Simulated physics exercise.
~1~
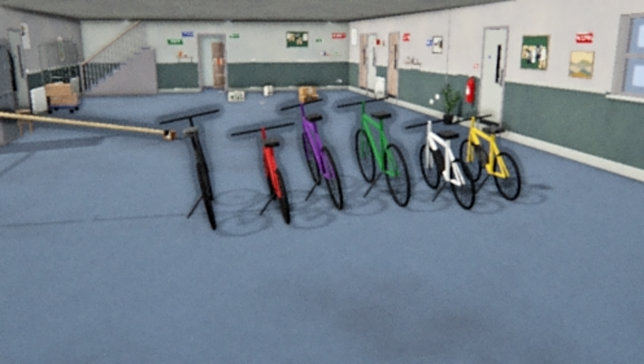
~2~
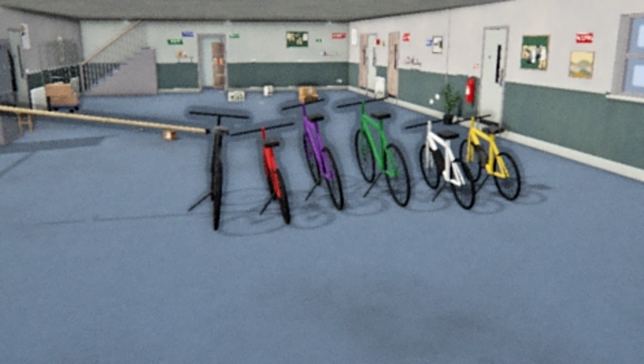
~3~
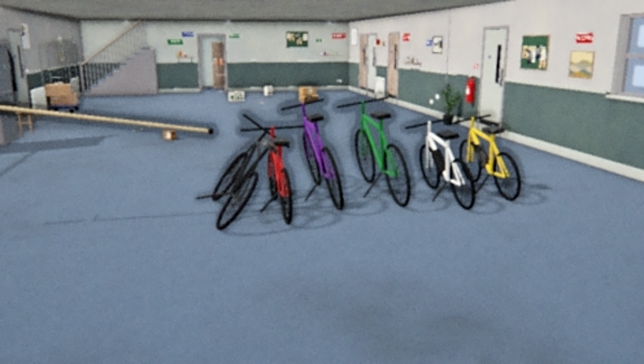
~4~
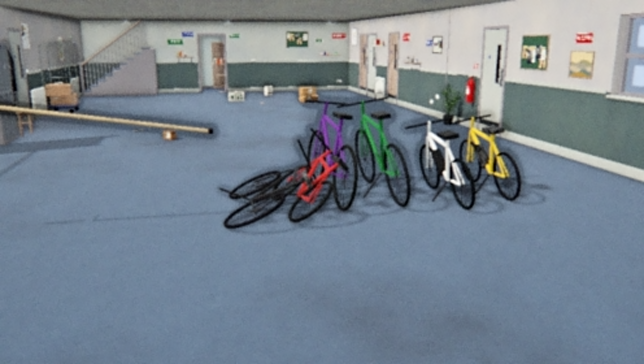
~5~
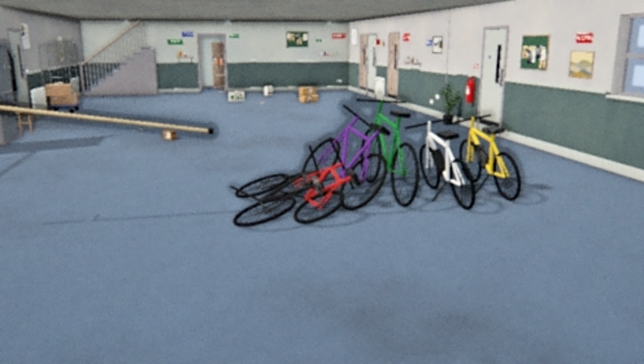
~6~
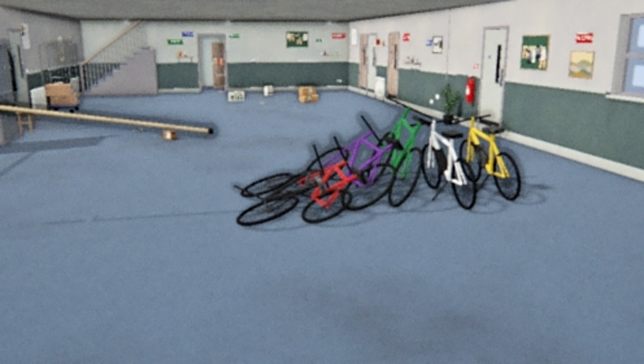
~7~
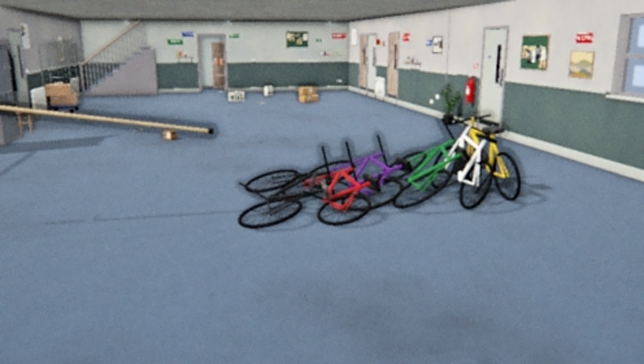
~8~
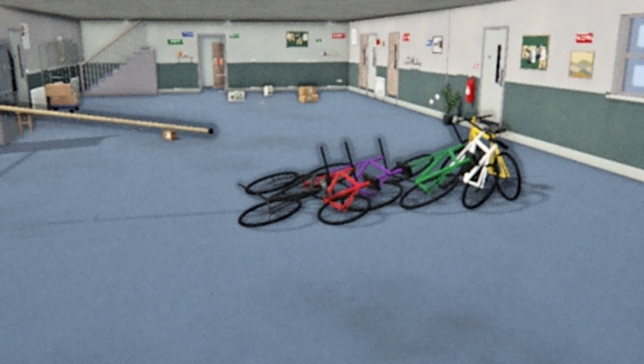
A pole tips the first bicycle rightward, toppling the row until only the yellow one stands.
